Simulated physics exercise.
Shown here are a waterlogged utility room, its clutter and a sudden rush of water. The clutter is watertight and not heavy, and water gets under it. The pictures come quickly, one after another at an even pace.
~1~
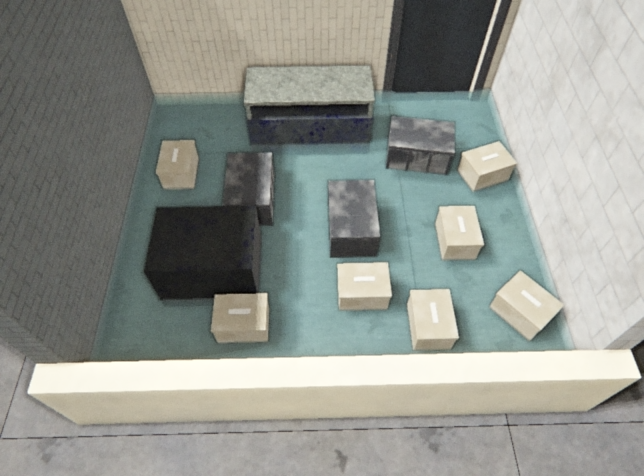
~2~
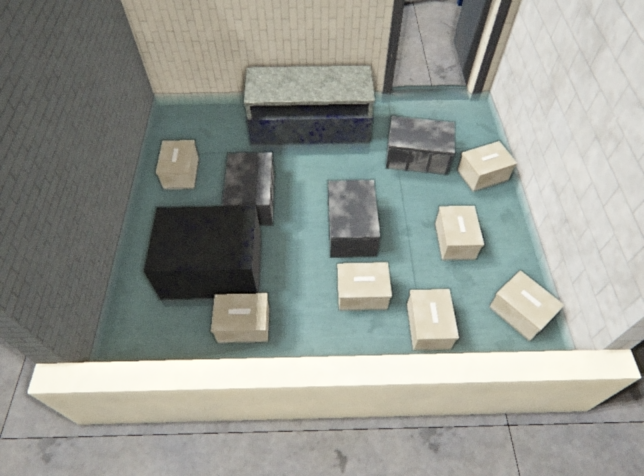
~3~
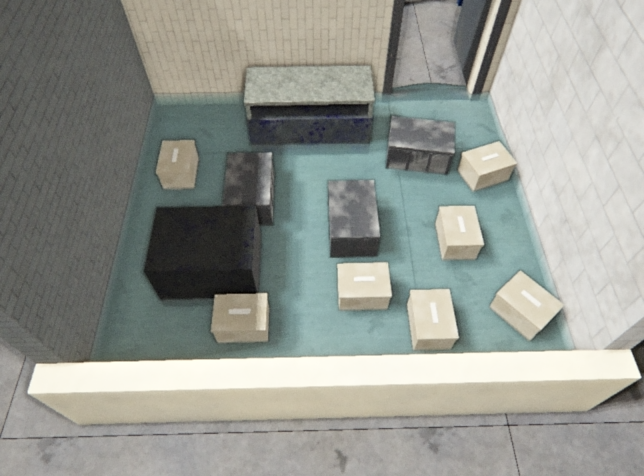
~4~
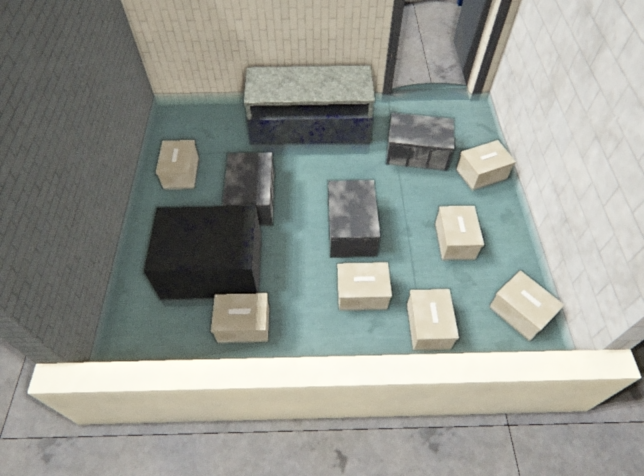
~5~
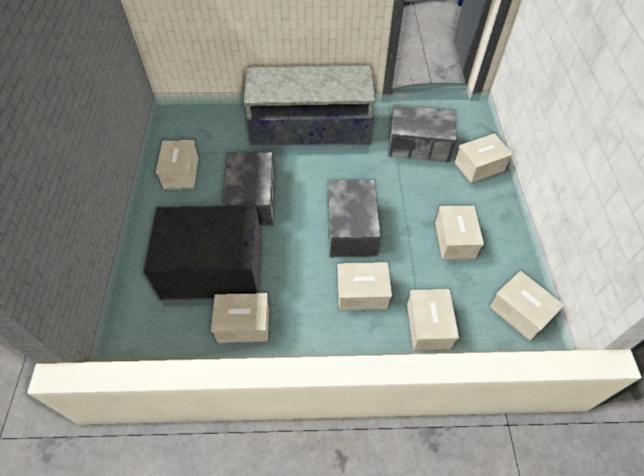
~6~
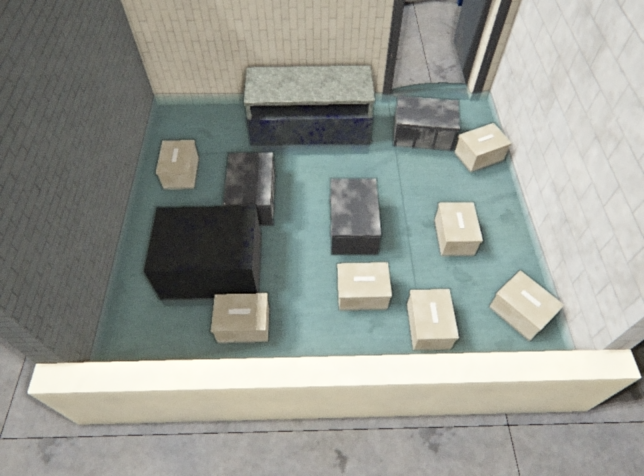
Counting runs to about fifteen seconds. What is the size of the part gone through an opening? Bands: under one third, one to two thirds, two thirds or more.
One to two thirds.
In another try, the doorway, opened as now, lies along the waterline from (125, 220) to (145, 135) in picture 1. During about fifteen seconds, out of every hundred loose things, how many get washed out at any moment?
I reckon close to 40 per cent.
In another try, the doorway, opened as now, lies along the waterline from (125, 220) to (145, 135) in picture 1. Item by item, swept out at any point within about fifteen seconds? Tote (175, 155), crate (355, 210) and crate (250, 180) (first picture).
Looking at them in turn, number one is flushed away, number two is flushed away, and number three is flushed away.
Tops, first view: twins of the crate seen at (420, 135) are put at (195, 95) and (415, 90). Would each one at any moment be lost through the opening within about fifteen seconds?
Remains, exits.
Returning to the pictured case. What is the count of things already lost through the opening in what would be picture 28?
Tally: 4.
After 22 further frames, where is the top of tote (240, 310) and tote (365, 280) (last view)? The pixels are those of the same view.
Approximately (326, 254), then (422, 214).
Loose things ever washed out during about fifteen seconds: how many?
The number is 4.
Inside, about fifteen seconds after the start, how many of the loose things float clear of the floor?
That makes 6.
A moment on, 0 of 10 are out; 10 afloat.
Next, 2 of 10 are out; 8 afloat.
Later, 4 of 10 are out; 6 afloat.
In the end, 4 of 10 are out; 6 afloat.
